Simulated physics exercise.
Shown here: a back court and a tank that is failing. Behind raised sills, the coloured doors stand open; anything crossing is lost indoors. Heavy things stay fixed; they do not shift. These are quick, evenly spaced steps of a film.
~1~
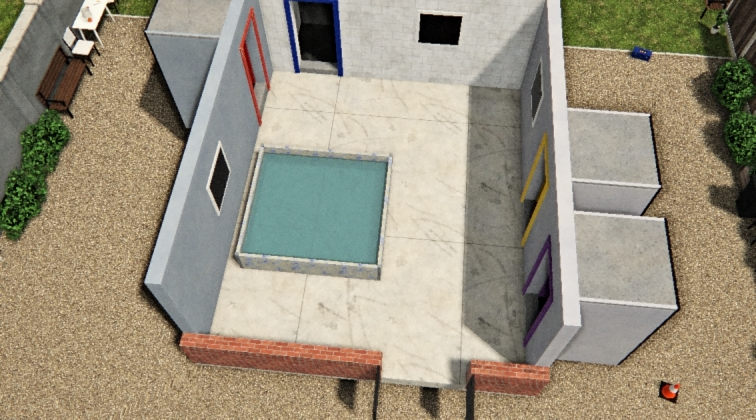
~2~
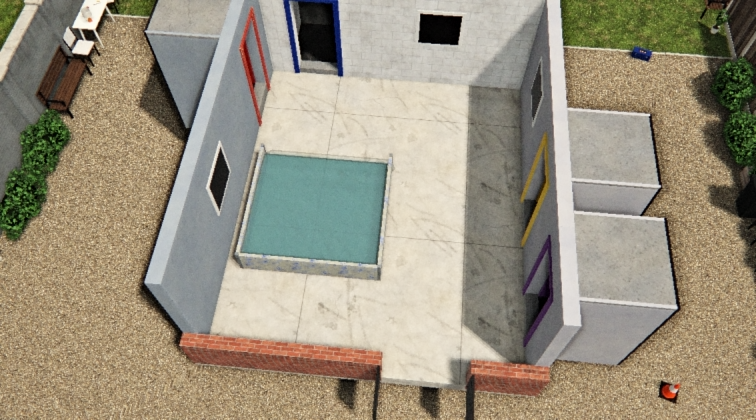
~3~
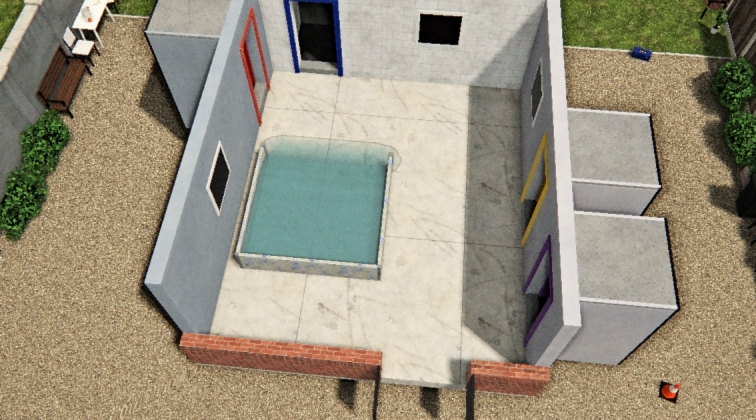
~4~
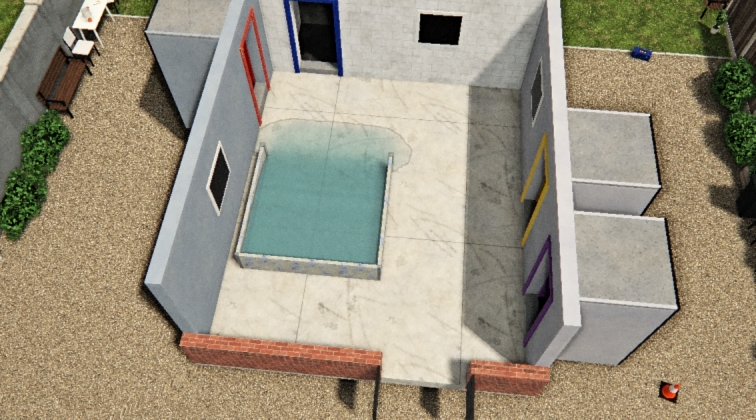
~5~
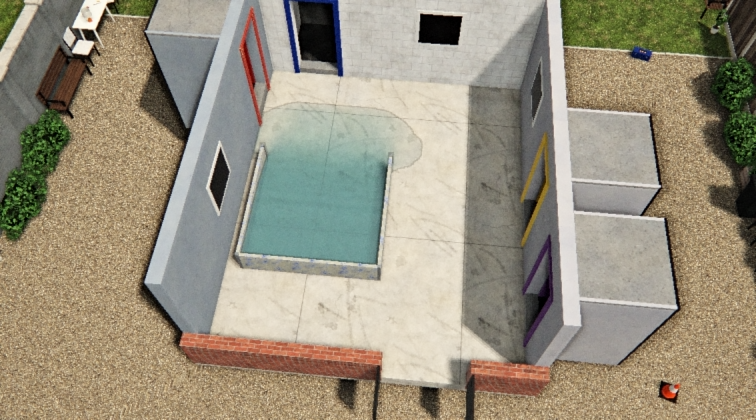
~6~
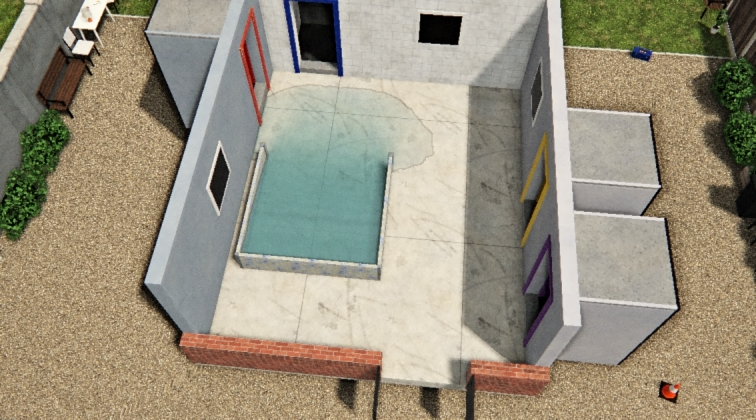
Water slips out through the far side of a low, pale-walled tank of teal water and spreads in a thin, widening, rounded sheet across the marble floor toward the back and right. The roofless court, seen from high above by a still camera, has a red doorway at left, blue at back, yellow and purple at right. Brick sills edge the front, with gravel and grey blocks outside.
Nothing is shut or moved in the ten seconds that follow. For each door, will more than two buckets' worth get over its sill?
Result: The purple door keeps inside the allowance there; the red door keeps inside the allowance there; the blue door exceeds the allowance there; the yellow door keeps inside the allowance there.
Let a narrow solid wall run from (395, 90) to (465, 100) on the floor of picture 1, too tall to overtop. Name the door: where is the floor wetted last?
The door marked purple.
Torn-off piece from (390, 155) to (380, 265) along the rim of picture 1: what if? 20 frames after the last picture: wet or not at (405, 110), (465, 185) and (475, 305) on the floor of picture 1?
In turn: Untouched, then inundated, then inundated.
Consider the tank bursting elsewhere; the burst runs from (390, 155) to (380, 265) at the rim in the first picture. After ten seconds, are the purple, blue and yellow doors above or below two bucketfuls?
The purple door tops the limit, the blue door falls short and the yellow door tops the limit.
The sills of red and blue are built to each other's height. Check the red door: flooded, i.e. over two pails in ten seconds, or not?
Result: Red door ends up above the limit.
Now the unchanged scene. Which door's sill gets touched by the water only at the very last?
The purple one.
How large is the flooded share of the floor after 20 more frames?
Around 40 percent, give or take.
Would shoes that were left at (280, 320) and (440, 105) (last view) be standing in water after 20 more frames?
Going in order, I'd call them bone-dry and drenched.
A moment on, water covers 30 % of the floor; the purple door not reached, the red door wet at the sill, nothing in, the blue door under two buckets in, the yellow door not reached.
Next, water covers 35 % of the floor; the purple door not reached, the red door wet at the sill, nothing in, the blue door over two buckets in, the yellow door not reached.
Then, water covers 40 % of the floor; the purple door not reached, the red door wet at the sill, nothing in, the blue door far over two buckets in, the yellow door not reached.
Later, water covers 75 % of the floor; the purple door wet at the sill, nothing in, the red door wet at the sill, nothing in, the blue door far over two buckets in, the yellow door wet at the sill, nothing in.
In the end, water covers 95 % of the floor; the purple door wet at the sill, nothing in, the red door wet at the sill, nothing in, the blue door far over two buckets in, the yellow door wet at the sill, nothing in.
